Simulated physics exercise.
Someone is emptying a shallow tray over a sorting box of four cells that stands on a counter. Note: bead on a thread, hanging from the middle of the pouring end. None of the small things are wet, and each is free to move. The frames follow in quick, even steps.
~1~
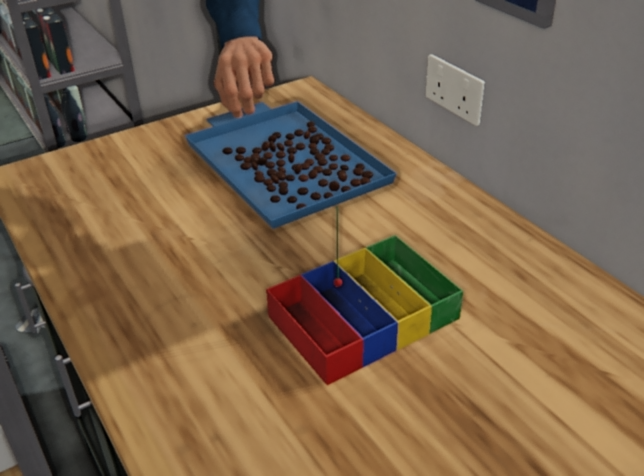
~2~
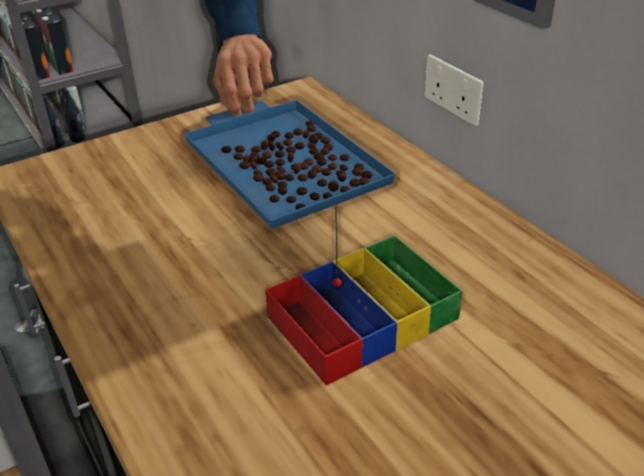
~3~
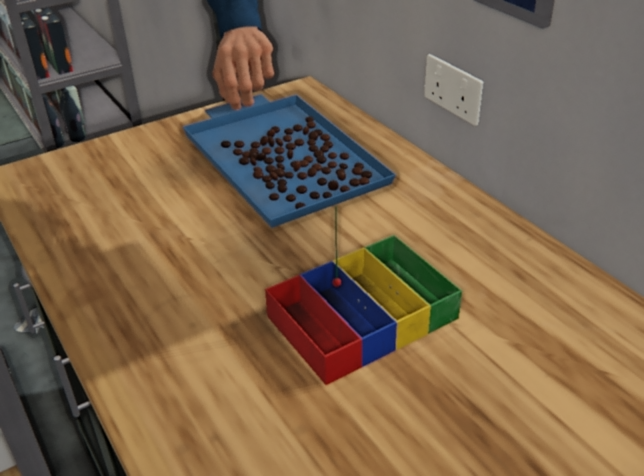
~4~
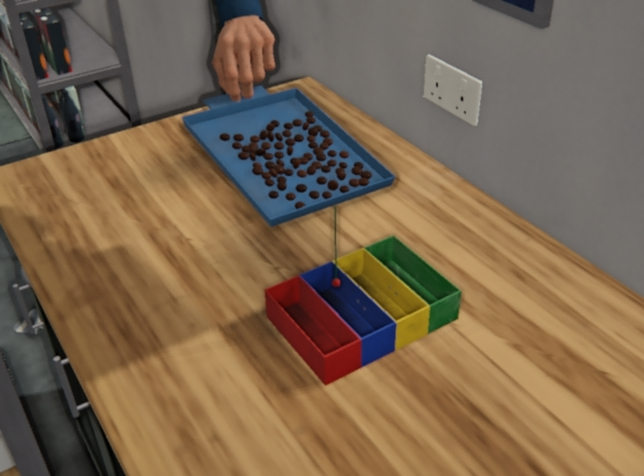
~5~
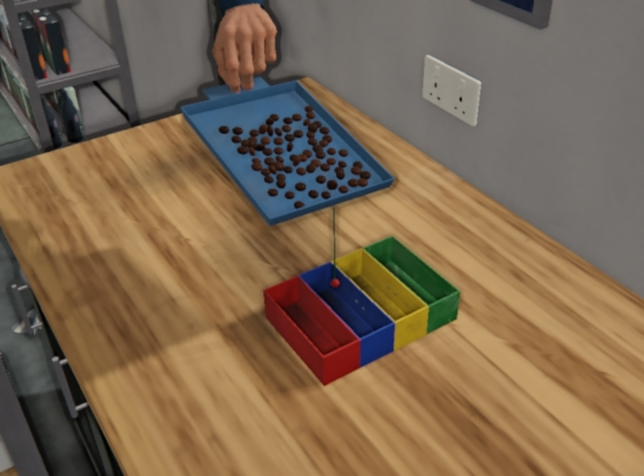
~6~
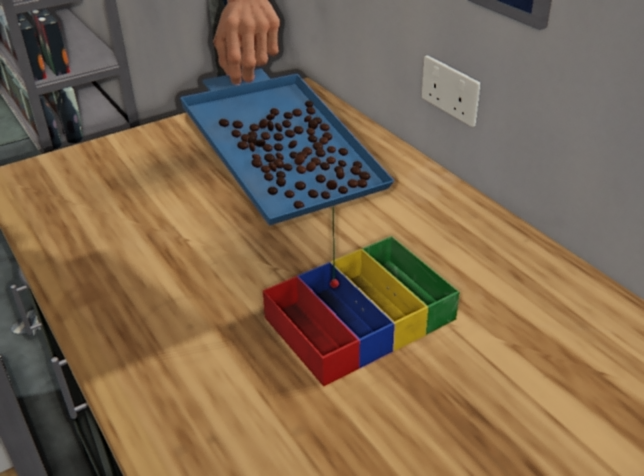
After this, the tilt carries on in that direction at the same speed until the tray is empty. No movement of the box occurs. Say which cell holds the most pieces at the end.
At the end the yellow cell holds the most.
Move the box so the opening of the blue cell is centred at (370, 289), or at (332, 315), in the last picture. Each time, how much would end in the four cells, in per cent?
Well, you'd get about 100 per cent and then about 90 per cent.
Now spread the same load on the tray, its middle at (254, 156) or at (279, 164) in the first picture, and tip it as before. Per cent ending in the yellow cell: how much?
Close to 40 %, followed by close to 40 %.
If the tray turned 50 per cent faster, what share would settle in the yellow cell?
Near 50 %.
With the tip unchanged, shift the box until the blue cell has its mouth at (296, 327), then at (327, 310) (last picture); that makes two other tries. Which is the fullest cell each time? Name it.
Try one: The green cell; try two: That green cell.
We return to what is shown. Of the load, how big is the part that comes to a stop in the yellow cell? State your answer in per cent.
That share works out at some 50 %.
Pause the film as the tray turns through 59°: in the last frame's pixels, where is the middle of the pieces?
The load is centred about (346, 172).
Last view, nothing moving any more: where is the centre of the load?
About (390, 319).
Just after the last frame, tray tipped steeply; almost all on the tray; just a few falling or outside the box.
A moment on, tray tipped right over; about a tenth on the tray; roughly a third in the yellow cell; about a tenth in the green cell; about a tenth in the blue cell; roughly a quarter falling or outside the box.
Further on, tray tipped past a quarter turn; roughly half in the yellow cell; roughly a quarter in the blue cell; roughly a quarter in the green cell; just a few in the red cell.
When it is over, tray tipped past a quarter turn; roughly half in the yellow cell; roughly a quarter in the blue cell; roughly a quarter in the green cell; just a few in the red cell.
